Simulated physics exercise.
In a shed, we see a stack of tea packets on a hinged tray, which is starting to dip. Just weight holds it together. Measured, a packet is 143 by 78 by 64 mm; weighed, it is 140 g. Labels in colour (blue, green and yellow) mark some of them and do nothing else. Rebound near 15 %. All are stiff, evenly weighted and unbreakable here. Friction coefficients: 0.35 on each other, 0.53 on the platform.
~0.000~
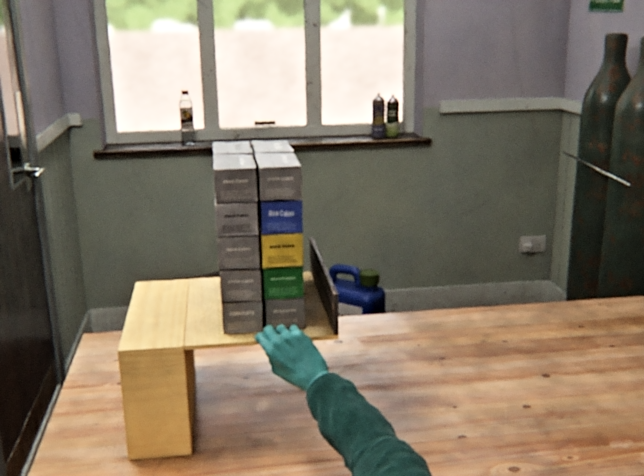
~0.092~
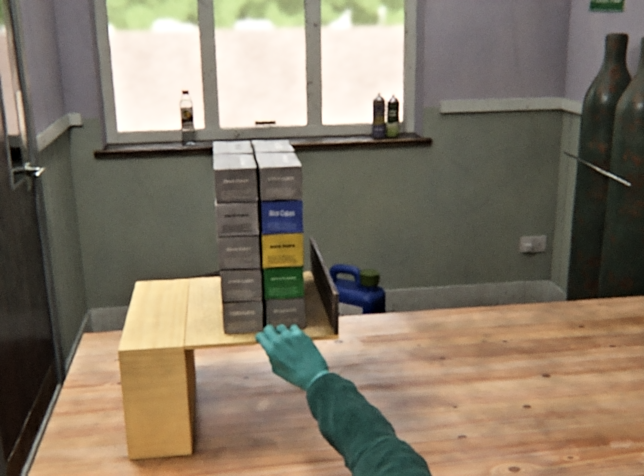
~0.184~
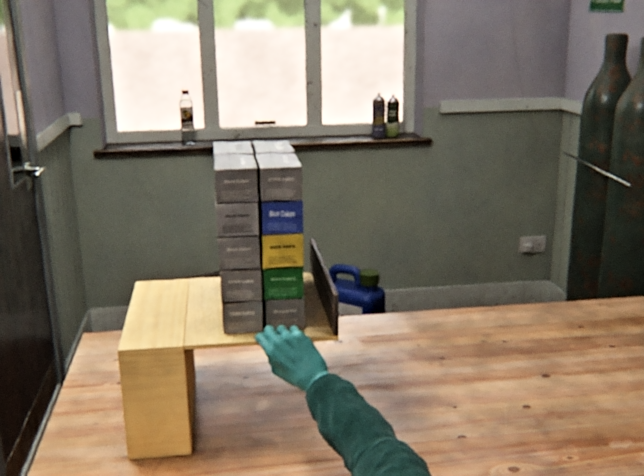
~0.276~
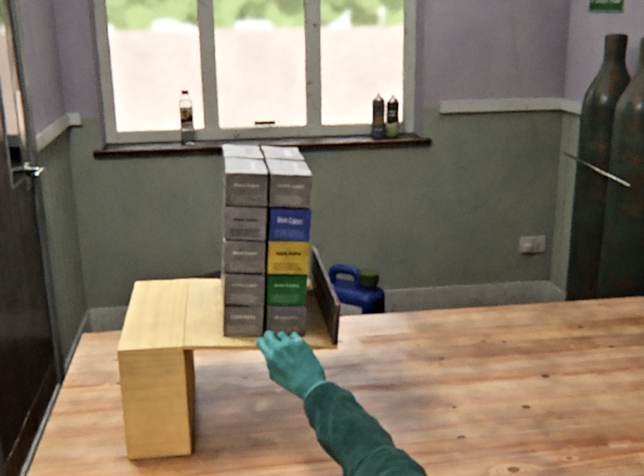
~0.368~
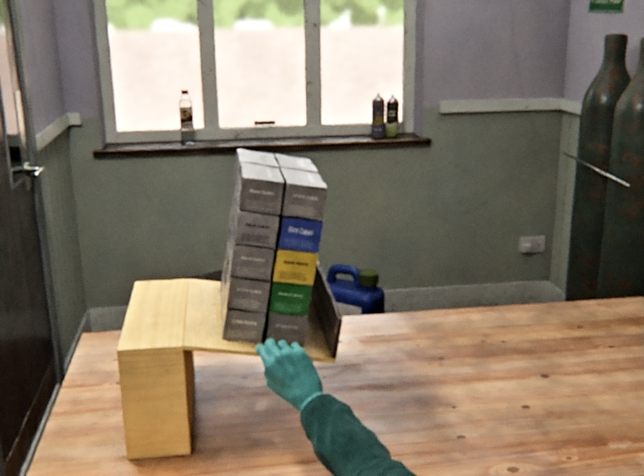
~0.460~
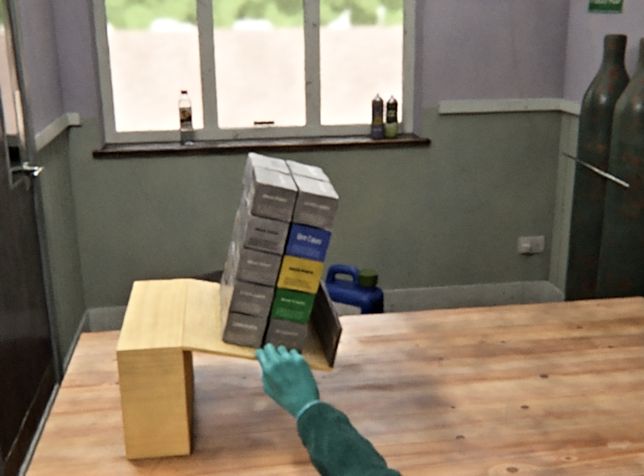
A hinged tray carrying a tall stack of mostly grey packets, with blue, yellow and green ones among them, sits level at first beside a teal-gloved hand. The tray then dips down to the right as the hand lowers slightly, and the whole stack leans rightward with it, staying together.
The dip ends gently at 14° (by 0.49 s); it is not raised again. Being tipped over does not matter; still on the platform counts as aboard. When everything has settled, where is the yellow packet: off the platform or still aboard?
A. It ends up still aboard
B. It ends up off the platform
It ends up off the platform (B).
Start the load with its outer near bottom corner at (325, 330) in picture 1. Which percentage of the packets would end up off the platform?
With that placement, 50 in a hundred.
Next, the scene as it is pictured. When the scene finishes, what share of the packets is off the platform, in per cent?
Share: Approx. 50 %.
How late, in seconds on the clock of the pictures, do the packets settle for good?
Somewhere near 1.5 seconds.
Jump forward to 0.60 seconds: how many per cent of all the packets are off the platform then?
0 percent by then.
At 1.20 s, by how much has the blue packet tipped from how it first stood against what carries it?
Rotation: Approx. 80°.
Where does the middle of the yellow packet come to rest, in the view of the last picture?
Look around pixel (405, 393) in the last frame.
After 0.60 s, slope 14°; none of the 20 packets off the platform, 20 disturbed; yellow packet 8° from how it stood; blue packet 8° from how it stood.
After 0.76 s, slope 14°; 4 of the 20 packets off the platform; yellow packet 25° from how it stood; blue packet 25° from how it stood.
After 0.92 s, slope 14°; 10 of the 20 packets off the platform; yellow packet 56° from how it stood, 11 cm lower; blue packet 60° from how it stood, 14 cm lower.
After 1.20 s, slope 14°; 10 of the 20 packets off the platform; yellow packet on its side; blue packet on its side.
In the end (1.7 s), slope 14°; 10 of the 20 packets off the platform; yellow packet on its side; blue packet on its side; green packet 24° from how it stood. From the last view, middles, yellow packet near (405, 393), blue packet near (436, 389).
